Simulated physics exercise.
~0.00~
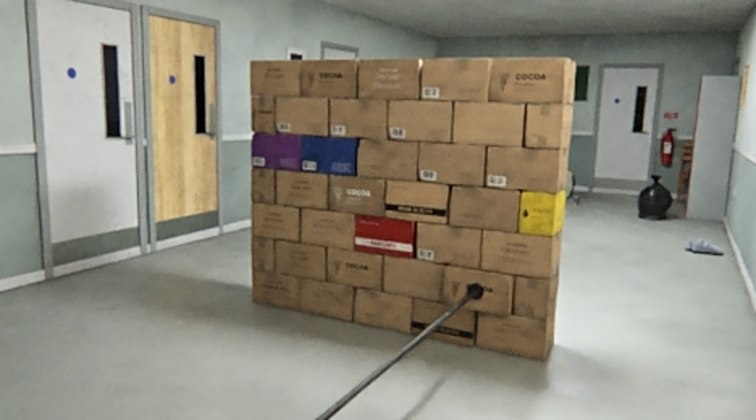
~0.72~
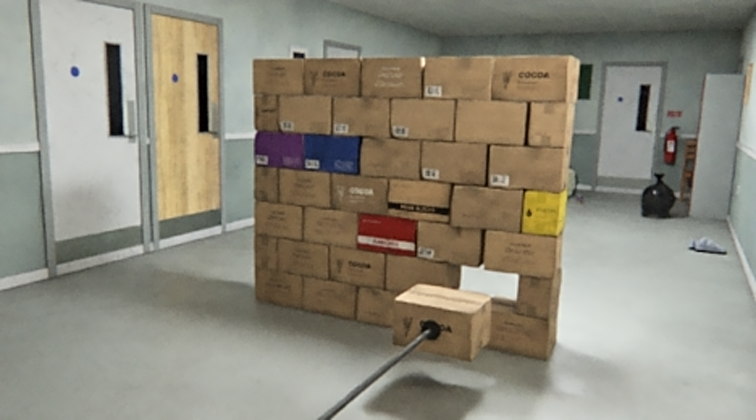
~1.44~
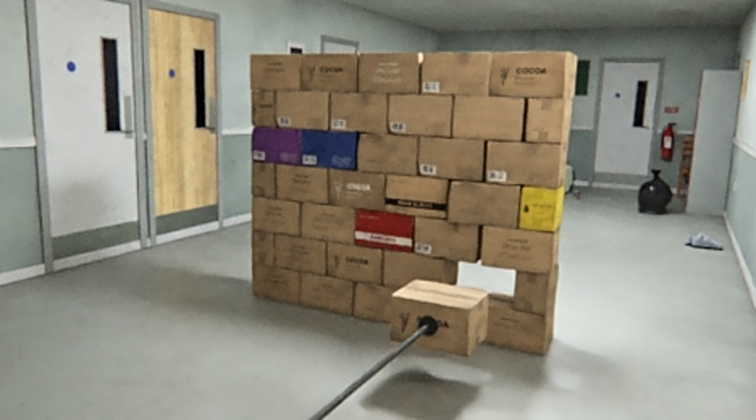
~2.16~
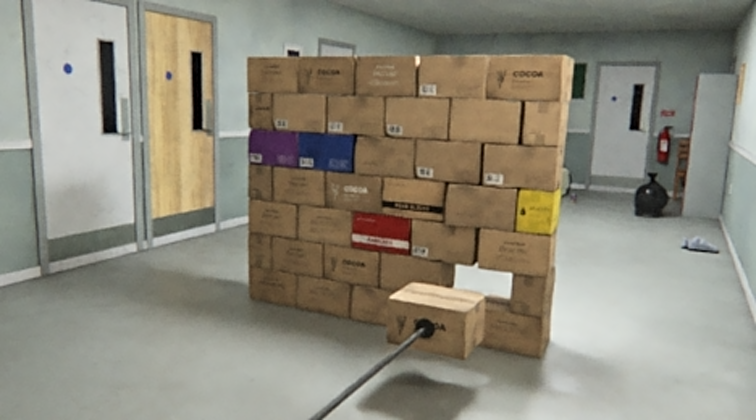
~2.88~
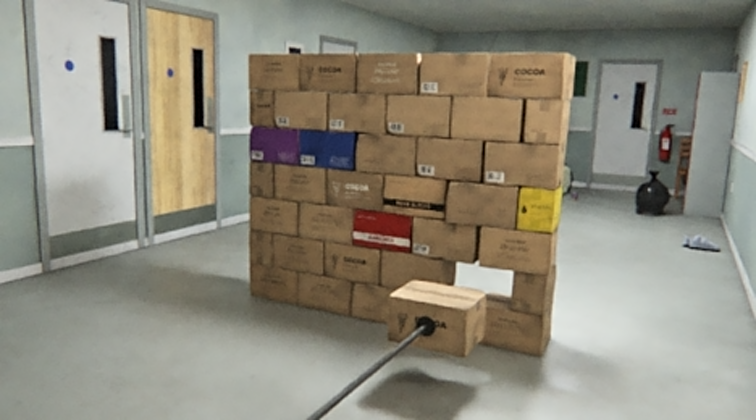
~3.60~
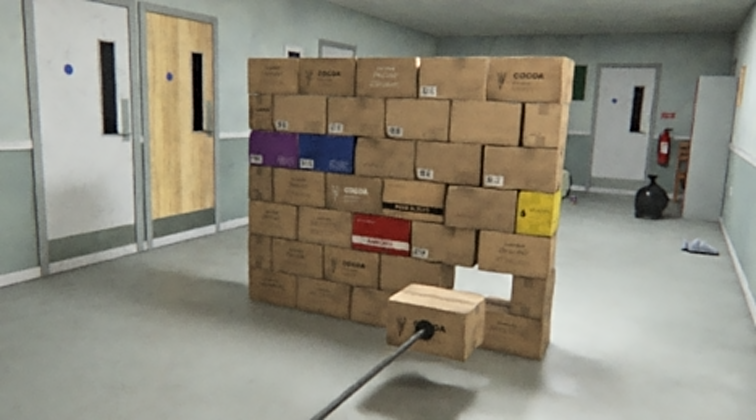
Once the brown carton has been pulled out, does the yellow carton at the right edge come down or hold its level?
The yellow carton holds its level at the right edge of the wall, above the gap left by the brown carton.
A brown carton low on the right side of a free-standing wall of boxes sits at the tip of a long dark rod, seen from the front in a pale corridor by a slightly swaying camera. Purple and blue cartons are at the left, a red one is near the middle, and a yellow one is at the right edge. The rod draws the brown carton out toward the viewer, down and to the left, leaving a bright gap. The carton then stays on the rod's tip above its shadow. The wall remains standing around the hole, its coloured cartons still in place.
